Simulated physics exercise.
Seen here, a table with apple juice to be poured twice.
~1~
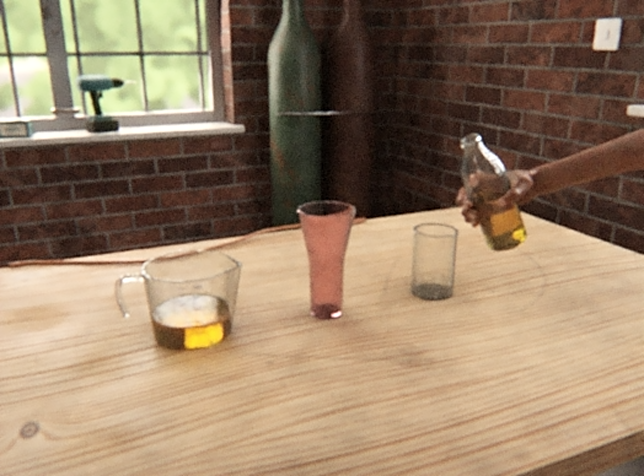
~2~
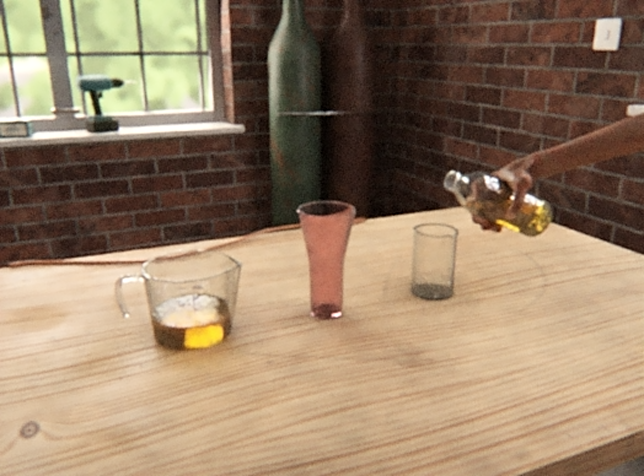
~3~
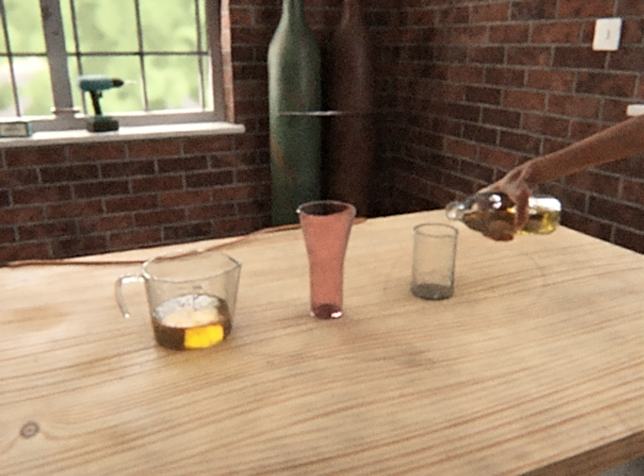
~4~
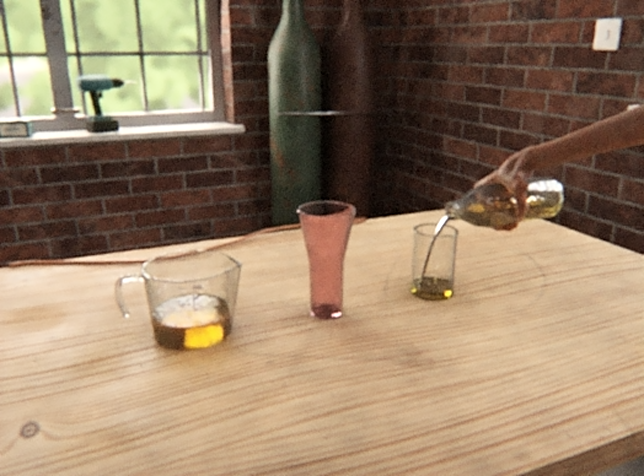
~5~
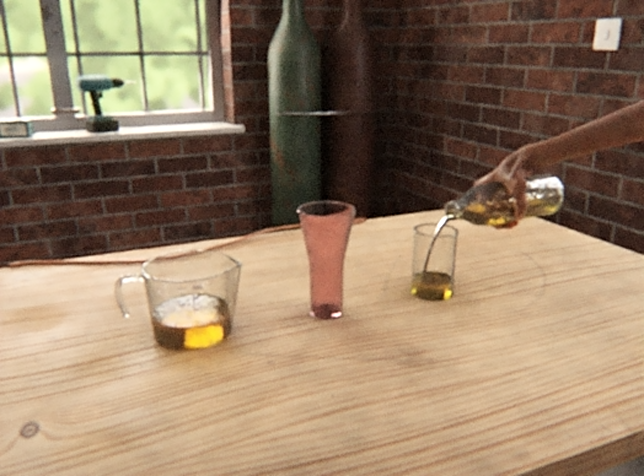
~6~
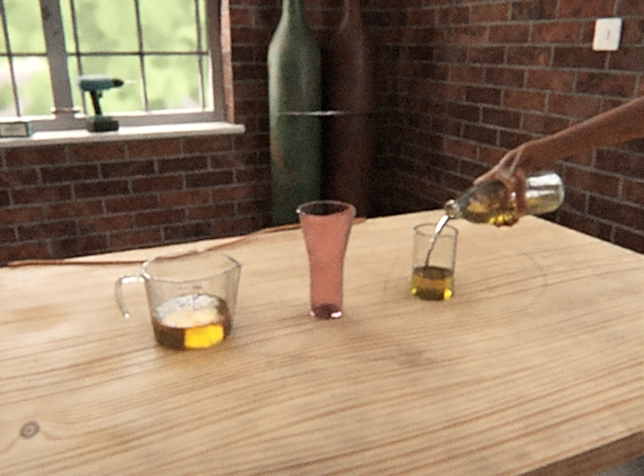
The footage shows a hand tilting a glass bottle of yellow liquid and pouring a thin stream into the clear beaker at right, where the level rises, while a reddish vase and a partly filled measuring jug stay still.
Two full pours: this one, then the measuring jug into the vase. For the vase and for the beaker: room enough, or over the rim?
The vase takes it all; the beaker takes it all.
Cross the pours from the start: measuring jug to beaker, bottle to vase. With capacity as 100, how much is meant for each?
Near 70 and 70 in a hundred.
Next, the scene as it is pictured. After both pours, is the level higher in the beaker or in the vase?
Higher in the one on the left.
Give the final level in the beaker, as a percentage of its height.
Roughly 75 per cent.
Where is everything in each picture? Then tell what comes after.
The bottle is on its way; bottle (489, 189) tipped 30° with all of its load; measuring jug (191, 298) about a third full; beaker (434, 260) empty; vase (327, 260) empty, in the first frame.
The apple juice nears the lip; bottle (494, 200) tipped 65° with all of its load; beaker (434, 260) empty, in the second frame.
The apple juice nears the lip; bottle (499, 213) tipped 80° with all of its load; beaker (434, 260) empty, in the third frame.
Pouring; bottle (500, 204) tipped 90° with nearly all of its load; beaker nearly empty, surface at (433, 284), in the fourth frame.
Pouring; bottle (499, 203) tipped 90° with about three quarters of its load; vase (327, 260) empty, in the fifth frame.
Pouring; bottle (499, 201) tipped 95° with about two thirds of its load; measuring jug about a third full, surface at (192, 310); beaker about a third full, surface at (433, 272); vase (327, 260) empty, in the sixth frame.
A moment on, the beaker is about half full.
Further on, the beaker is about three quarters full.
When it is over, the vase is about three quarters full; the beaker is about three quarters full.
